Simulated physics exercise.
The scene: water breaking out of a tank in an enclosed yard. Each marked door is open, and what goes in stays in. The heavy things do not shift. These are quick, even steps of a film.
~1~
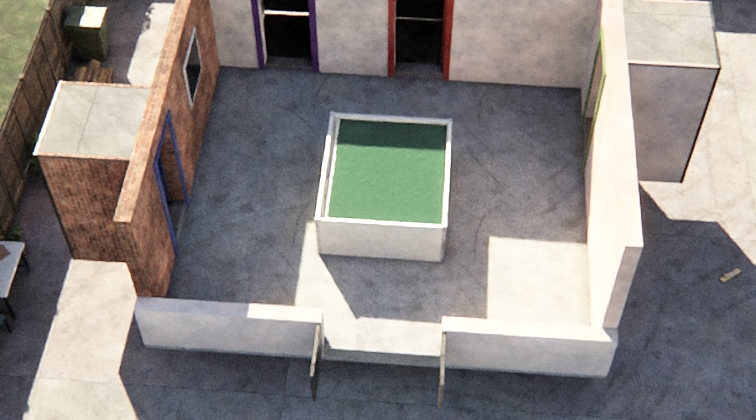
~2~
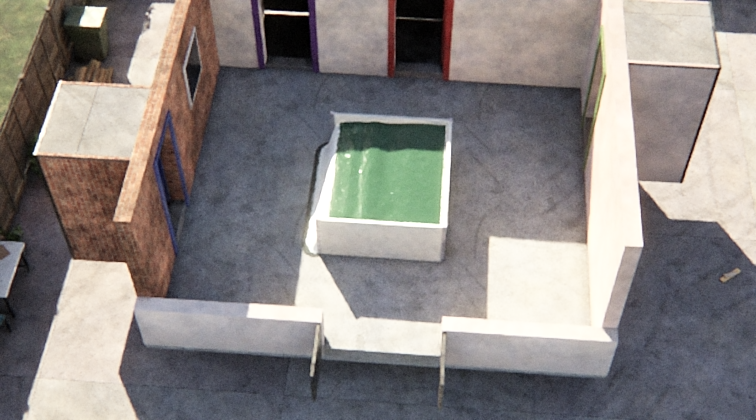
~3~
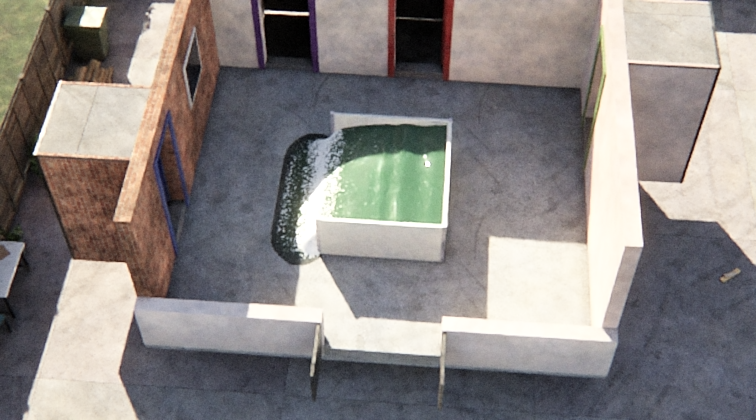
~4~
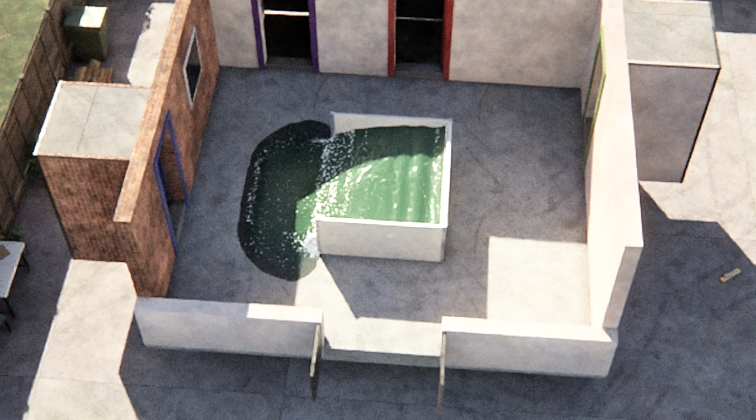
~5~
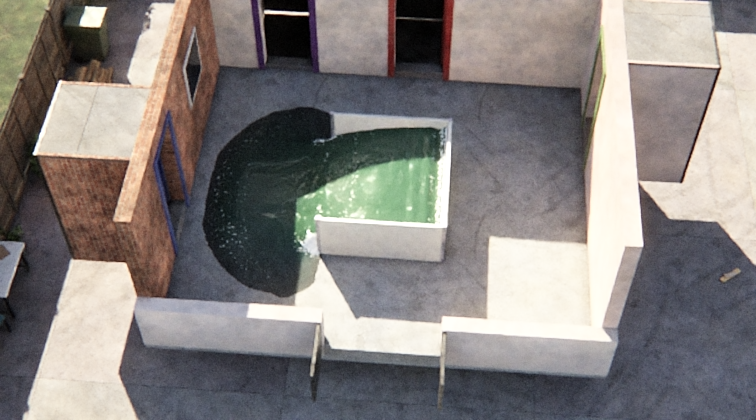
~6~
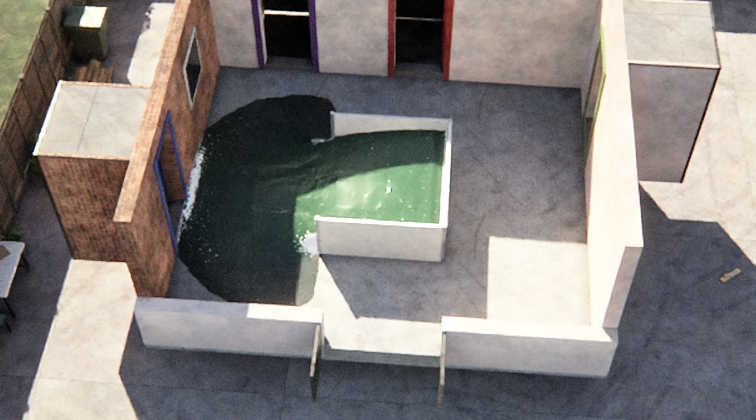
Green water burst through the left side of a white tank in a walled yard, then spread across the grey ground in a widening dark pool until it reached the brick wall on the left.
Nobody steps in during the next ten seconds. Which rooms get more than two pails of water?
In the end: The blue door floods; the red door holds within the limit; the green door holds within the limit; the purple door floods.
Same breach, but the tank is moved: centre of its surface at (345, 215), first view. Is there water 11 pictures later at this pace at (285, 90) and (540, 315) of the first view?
In that order: Flooded, clear.
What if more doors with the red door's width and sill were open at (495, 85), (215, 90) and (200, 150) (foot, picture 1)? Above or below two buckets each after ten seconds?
As listed: Takes less, passes that mark, is over.
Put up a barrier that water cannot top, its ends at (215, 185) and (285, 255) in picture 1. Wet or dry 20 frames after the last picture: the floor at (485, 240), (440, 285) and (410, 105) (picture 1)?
In that order: Clear, no water, flooded.
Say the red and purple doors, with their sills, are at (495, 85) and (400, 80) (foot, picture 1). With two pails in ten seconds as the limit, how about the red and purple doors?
The red one lets less in; the purple one holds.
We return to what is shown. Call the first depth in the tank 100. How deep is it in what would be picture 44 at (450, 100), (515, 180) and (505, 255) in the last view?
In that order: 6, 2 and 2 per cent.
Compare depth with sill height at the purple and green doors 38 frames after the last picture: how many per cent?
Near 110 and 60 in a hundred.
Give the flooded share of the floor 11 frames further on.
Close to 35 %.
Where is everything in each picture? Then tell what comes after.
The tank at (386, 171) is whole and still, in the first picture.
The front is at a hidden place, out from the gap at (328, 189), in the second picture.
The front is at (309, 138), out from the gap at (328, 190), in the third picture.
The front is at (287, 129), out from the gap at (328, 191), in the fourth picture.
Water pours out at (328, 191) and has run to (276, 116), in the fifth picture.
Water pours out at (329, 192) and has run to (204, 136), in the sixth picture.
A moment on, water covers 35 % of the floor; the blue door over two buckets in, the red door not reached, the green door not reached, the purple door wet at the sill, nothing in.
Next, water covers 35 % of the floor; the blue door far over two buckets in, the red door not reached, the green door not reached, the purple door under two buckets in.
Then, water covers 65 % of the floor; the blue door far over two buckets in, the red door wet at the sill, nothing in, the green door not reached, the purple door over two buckets in.
Later, water covers 95 % of the floor; the blue door far over two buckets in, the red door wet at the sill, nothing in, the green door wet at the sill, nothing in, the purple door far over two buckets in.
In the end, water covers 100 % of the floor; the blue door far over two buckets in, the red door wet at the sill, nothing in, the green door wet at the sill, nothing in, the purple door far over two buckets in.
